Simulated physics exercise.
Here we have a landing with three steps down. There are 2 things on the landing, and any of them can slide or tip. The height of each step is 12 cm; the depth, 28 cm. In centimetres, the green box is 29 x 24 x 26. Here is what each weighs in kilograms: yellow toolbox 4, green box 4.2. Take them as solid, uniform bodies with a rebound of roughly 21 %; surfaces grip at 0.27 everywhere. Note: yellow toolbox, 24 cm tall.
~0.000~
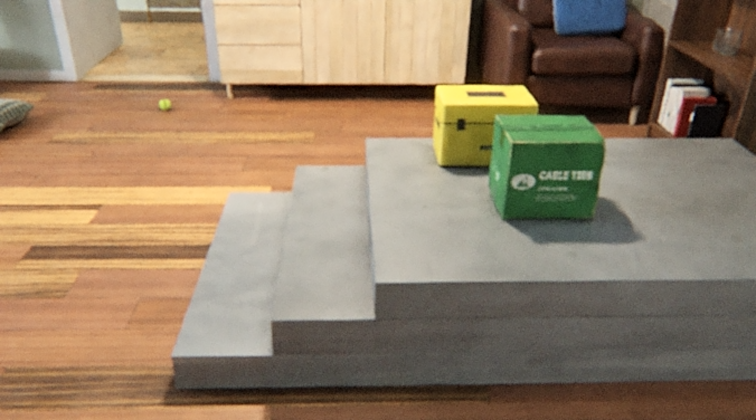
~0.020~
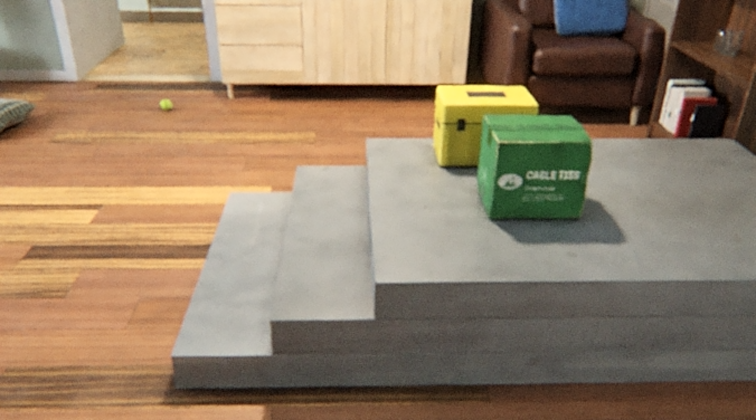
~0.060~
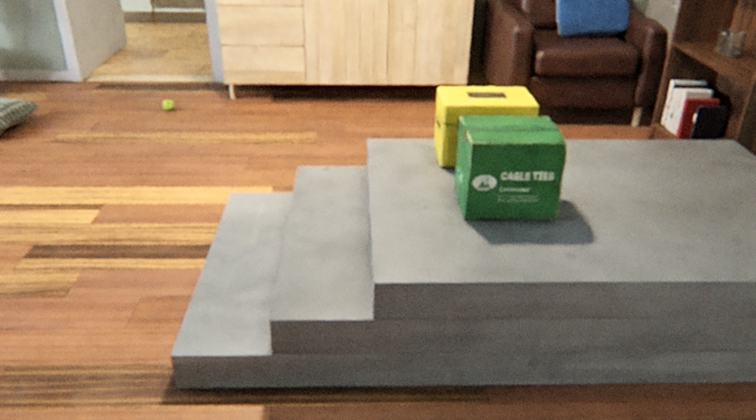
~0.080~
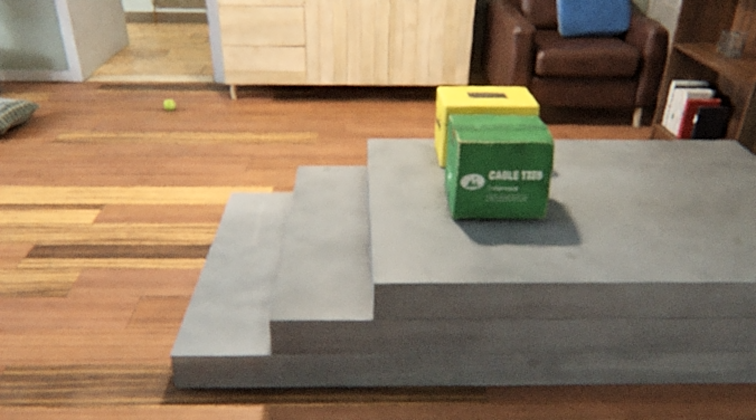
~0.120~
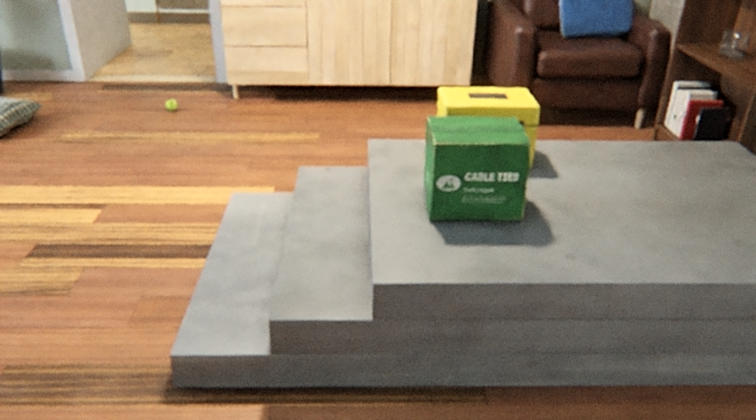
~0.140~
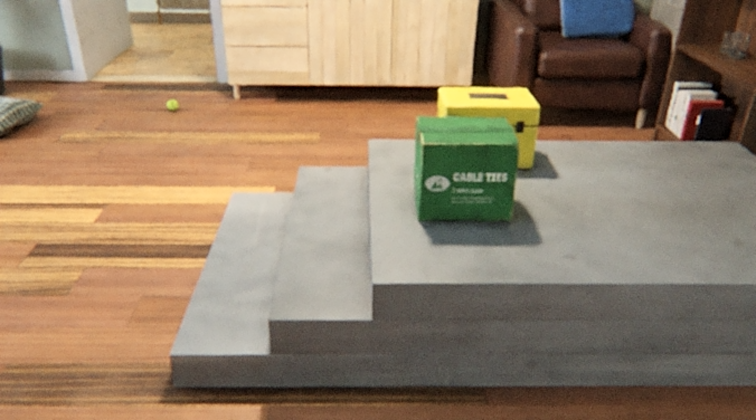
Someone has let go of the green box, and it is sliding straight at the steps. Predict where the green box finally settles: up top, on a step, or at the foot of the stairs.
At the foot of the stairs.
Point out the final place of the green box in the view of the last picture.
Around (81, 259).
After 0.34 s, 1 cm of landing left; green box near (375, 167).
After 0.74 s, 29 cm past the top edge and 6 cm lower; green box near (279, 183).
After 1.14 s, 56 cm past the top edge and 19 cm lower; green box near (198, 219).
After 1.44 s, 80 cm past the top edge and 30 cm lower; green box near (128, 248).
In the end (2.1 s), 97 cm past the top edge and 34 cm lower; yellow toolbox under 12 cm from the start. At the end, from the last picture's camera, green box near (81, 259).
